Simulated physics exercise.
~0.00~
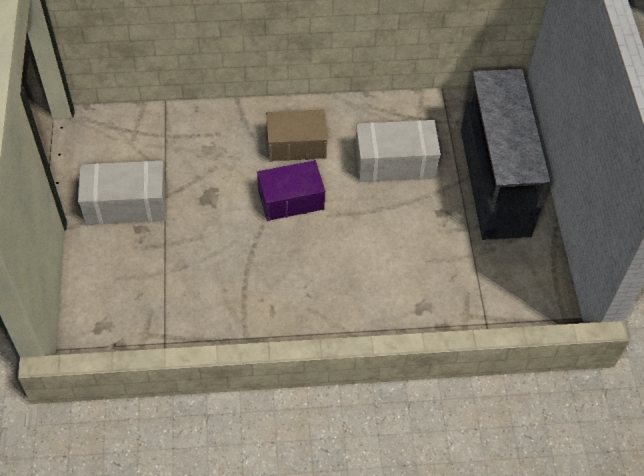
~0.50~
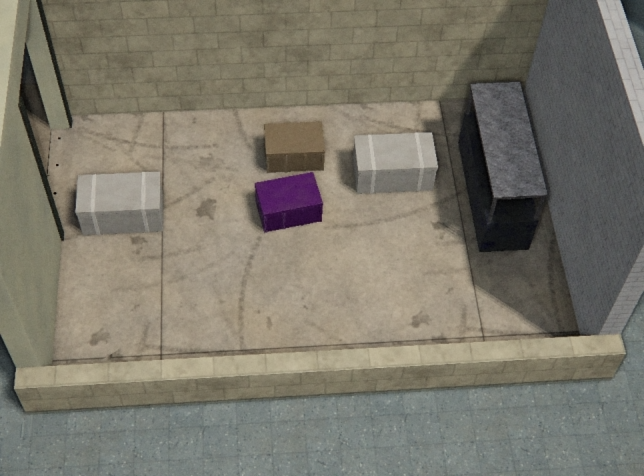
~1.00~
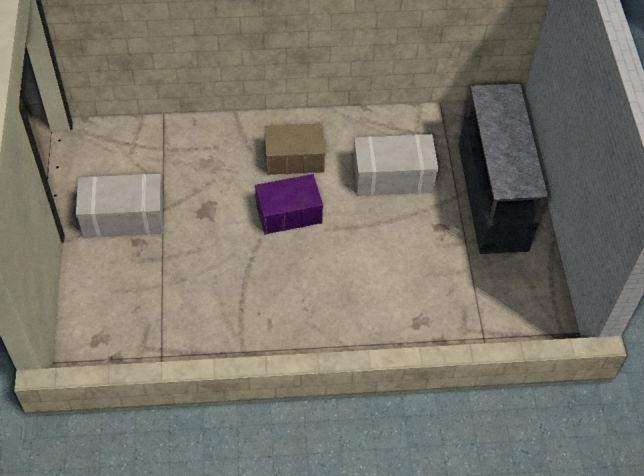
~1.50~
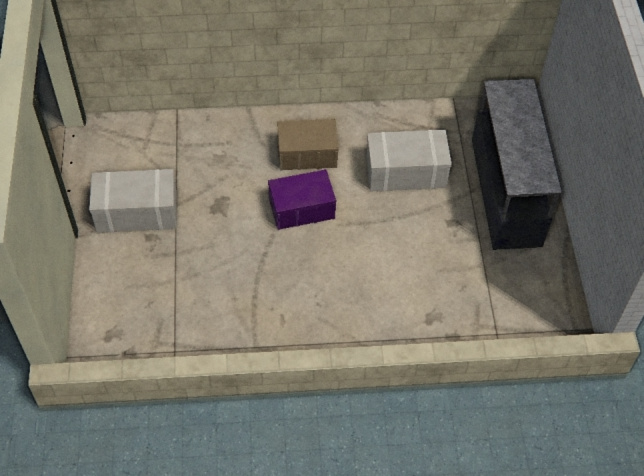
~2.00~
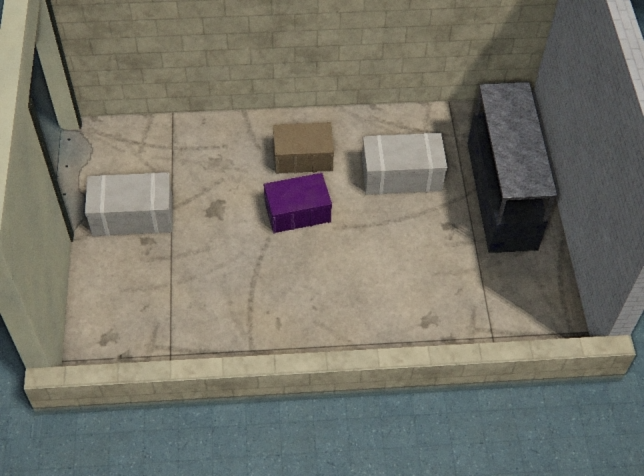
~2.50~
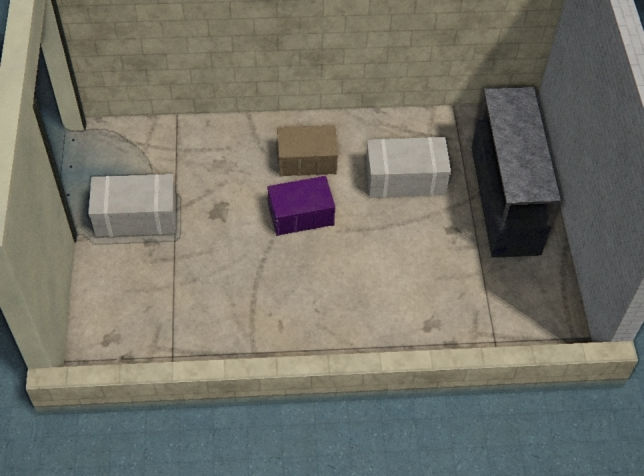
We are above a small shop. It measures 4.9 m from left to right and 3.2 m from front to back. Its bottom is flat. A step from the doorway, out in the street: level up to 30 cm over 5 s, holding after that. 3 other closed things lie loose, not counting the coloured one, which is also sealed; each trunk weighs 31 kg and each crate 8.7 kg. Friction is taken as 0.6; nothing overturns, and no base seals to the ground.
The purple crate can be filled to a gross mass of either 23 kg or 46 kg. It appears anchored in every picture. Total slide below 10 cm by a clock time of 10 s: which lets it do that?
Only the heavier filling is enough.
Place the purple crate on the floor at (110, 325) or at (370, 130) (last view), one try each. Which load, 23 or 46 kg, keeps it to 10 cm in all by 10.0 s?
Well, at the first spot either weight will do, and at the second no weight will do.
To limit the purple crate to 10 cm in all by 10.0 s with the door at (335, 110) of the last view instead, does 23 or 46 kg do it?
Result: Neither option suffices.
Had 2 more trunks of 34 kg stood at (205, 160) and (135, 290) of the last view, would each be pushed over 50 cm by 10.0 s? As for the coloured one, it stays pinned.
In order: Above the mark, within the mark.
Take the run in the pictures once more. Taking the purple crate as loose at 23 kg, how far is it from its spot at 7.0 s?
Roughly 10 cm.
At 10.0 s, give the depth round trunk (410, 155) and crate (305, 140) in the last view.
Roughly 21 and 21 cm.
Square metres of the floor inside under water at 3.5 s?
2.5 m2.
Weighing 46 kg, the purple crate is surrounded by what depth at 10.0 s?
About 13 cm.
After 3.5 s the purple crate would be 0 cm from its start with 23 kg and 0 cm from its start with 46 kg; 0 cm of water round it then.
After 4.5 s the purple crate would be 0 cm from its start with 23 kg and 0 cm from its start with 46 kg; 3 cm of water round it then.
After 7.0 s the purple crate would be 8 cm from its start with 23 kg and 0 cm from its start with 46 kg; 7 cm of water round it then.
After 10.0 s the purple crate would be 138 cm from its start with 23 kg and 0 cm from its start with 46 kg; 13 cm of water round it then.
